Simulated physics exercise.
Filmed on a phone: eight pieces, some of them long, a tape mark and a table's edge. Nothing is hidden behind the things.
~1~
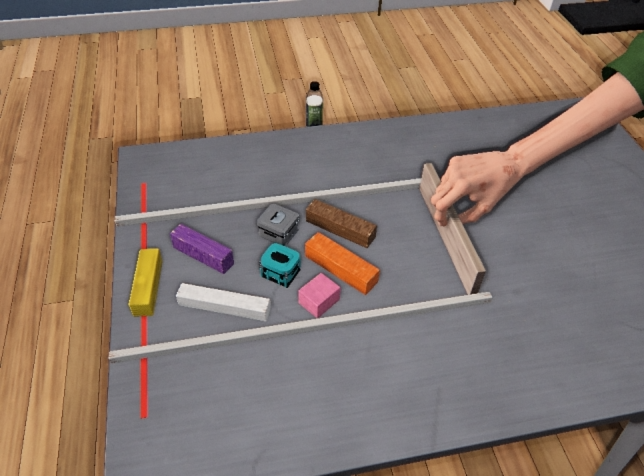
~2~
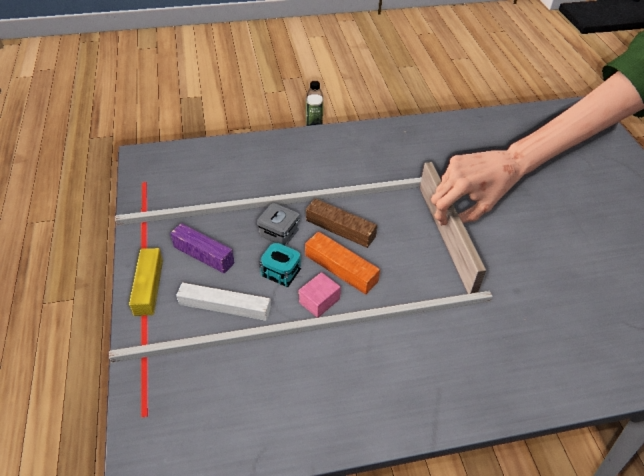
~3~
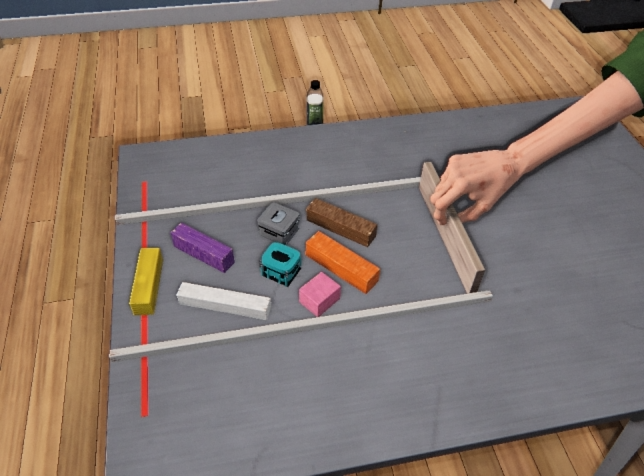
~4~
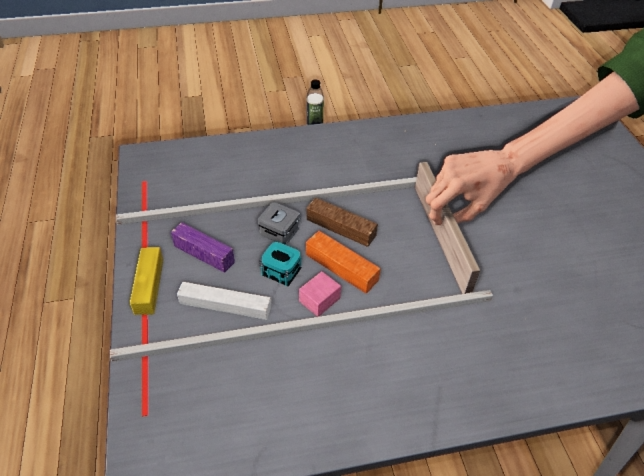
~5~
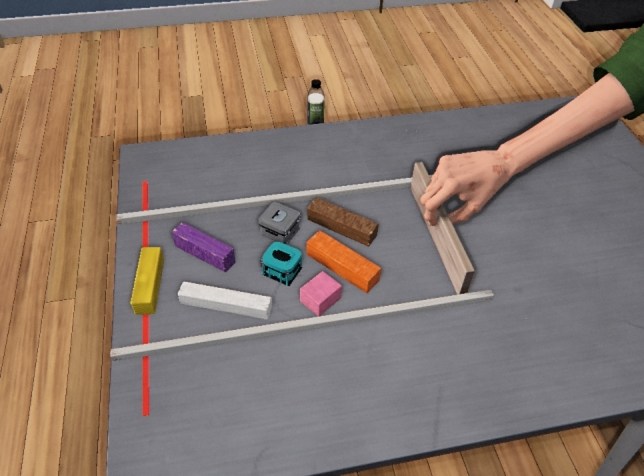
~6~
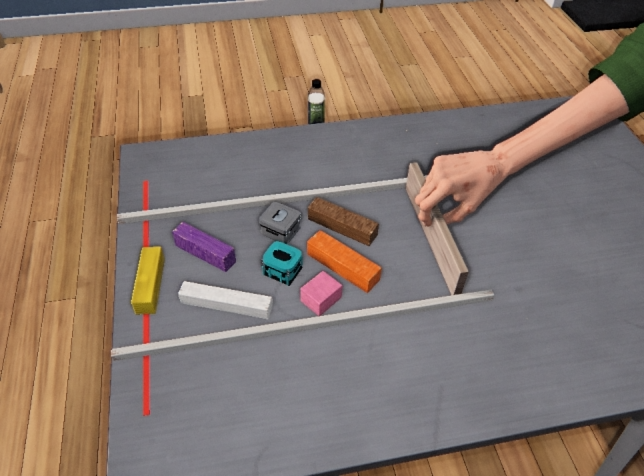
A grey table on a wooden floor is seen from above at an angle, with a small dark bottle near its far edge. Between two pale rails lie yellow, purple, white, grey, turquoise, pink, brown and orange pieces, the yellow one over a red line at left. At right, a hand slides a wooden board slightly left while the pieces stay put and the view barely shifts.
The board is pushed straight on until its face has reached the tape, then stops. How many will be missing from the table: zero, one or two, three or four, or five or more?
As it turns out, the number that fall off is five or more.
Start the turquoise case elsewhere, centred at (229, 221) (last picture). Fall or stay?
The turquoise case drops off.
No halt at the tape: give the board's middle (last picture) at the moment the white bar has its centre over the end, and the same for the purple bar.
At (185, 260) for the white bar; at (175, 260) for the purple bar.
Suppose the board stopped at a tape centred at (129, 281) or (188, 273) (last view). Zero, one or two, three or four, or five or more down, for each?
Taking them in turn, 5 or more; either one or two.
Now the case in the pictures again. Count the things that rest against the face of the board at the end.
In contact: 2.
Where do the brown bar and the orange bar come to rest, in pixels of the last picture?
The brown bar at (135, 243), the orange bar at (119, 289).
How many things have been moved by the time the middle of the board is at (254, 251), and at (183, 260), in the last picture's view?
First 8, then 8.
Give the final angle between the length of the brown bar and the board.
Near 0 degrees.
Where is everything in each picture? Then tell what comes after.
The first frame shows yellow stick (147, 282); purple bar (202, 249); white bar (224, 302); board (449, 226); tape (144, 281).
The second frame shows purple bar (203, 248); board (450, 225).
The third frame shows white bar (224, 301); orange bar (342, 262).
The fourth frame shows yellow stick (148, 280); turquoise case (281, 264).
The fifth frame shows purple bar (204, 247); brown bar (342, 221).
The sixth frame shows yellow stick (149, 280); purple bar (204, 247); white bar (226, 300); board (434, 226); tape (146, 279).
Soon after, none off yet; yellow stick at rest near (149, 280); purple bar at rest near (204, 247); white bar at rest near (226, 300).
Then, none off yet; yellow stick moved a little near (129, 272); purple bar moved a little near (182, 251); white bar moved about its own width near (166, 303).
At rest, the number that fall off is five or more; fallen, pink block, grey case, turquoise case, white bar, purple bar and yellow stick.
